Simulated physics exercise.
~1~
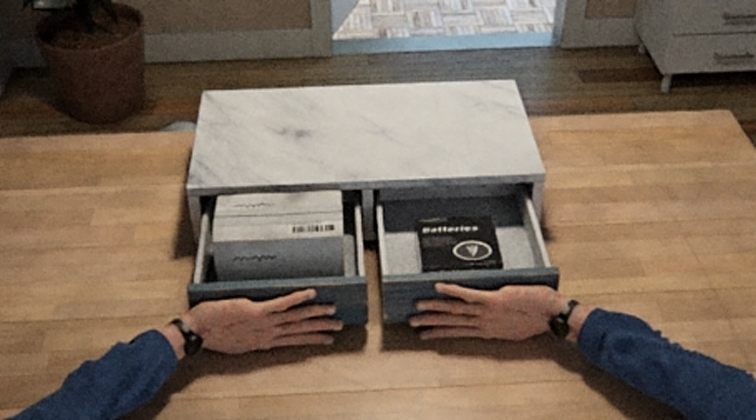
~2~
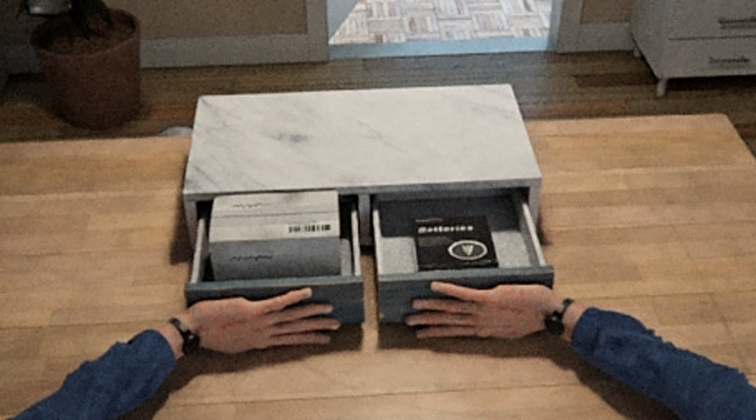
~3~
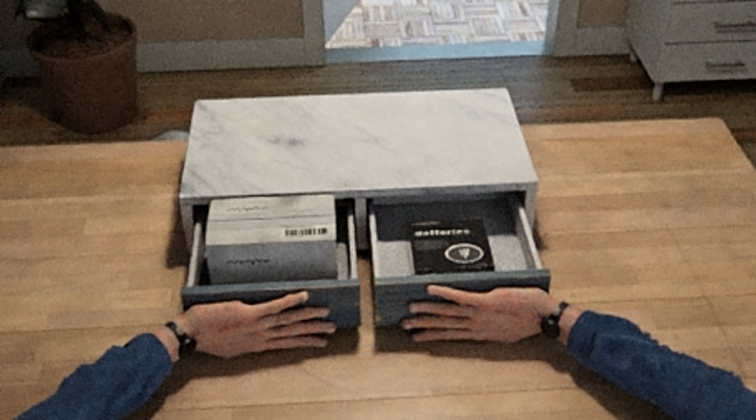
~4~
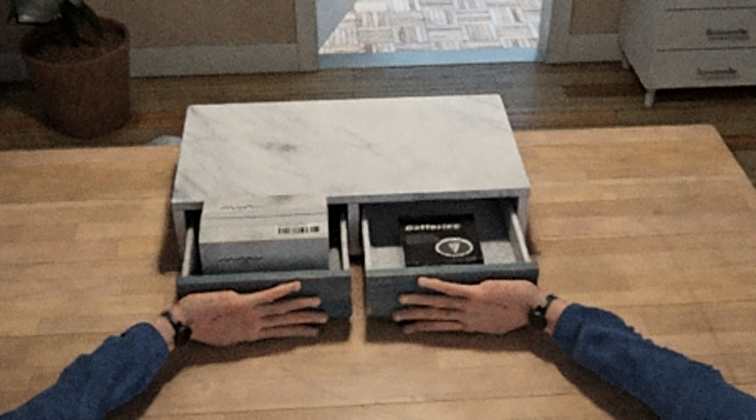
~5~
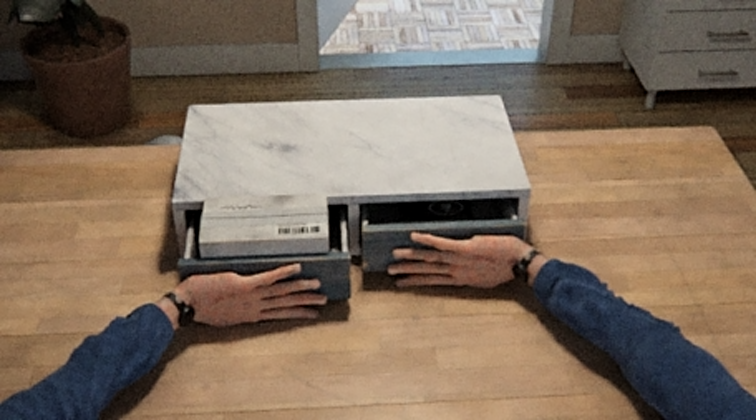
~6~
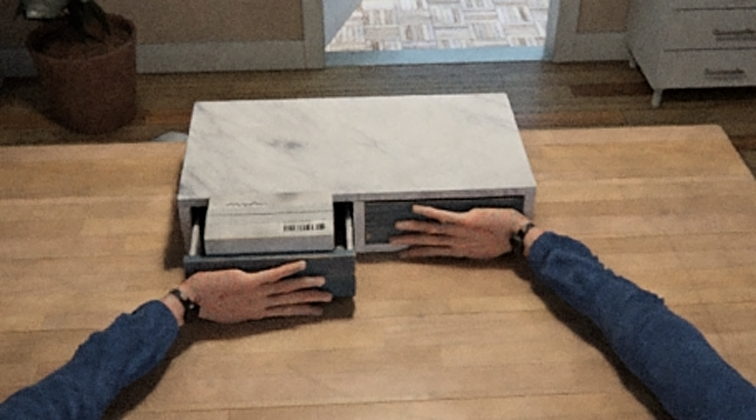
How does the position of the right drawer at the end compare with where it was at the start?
At the start the right drawer is pulled out toward the viewer with the black box showing inside. By the end it has been pushed back all the way and sits flush in the chest.
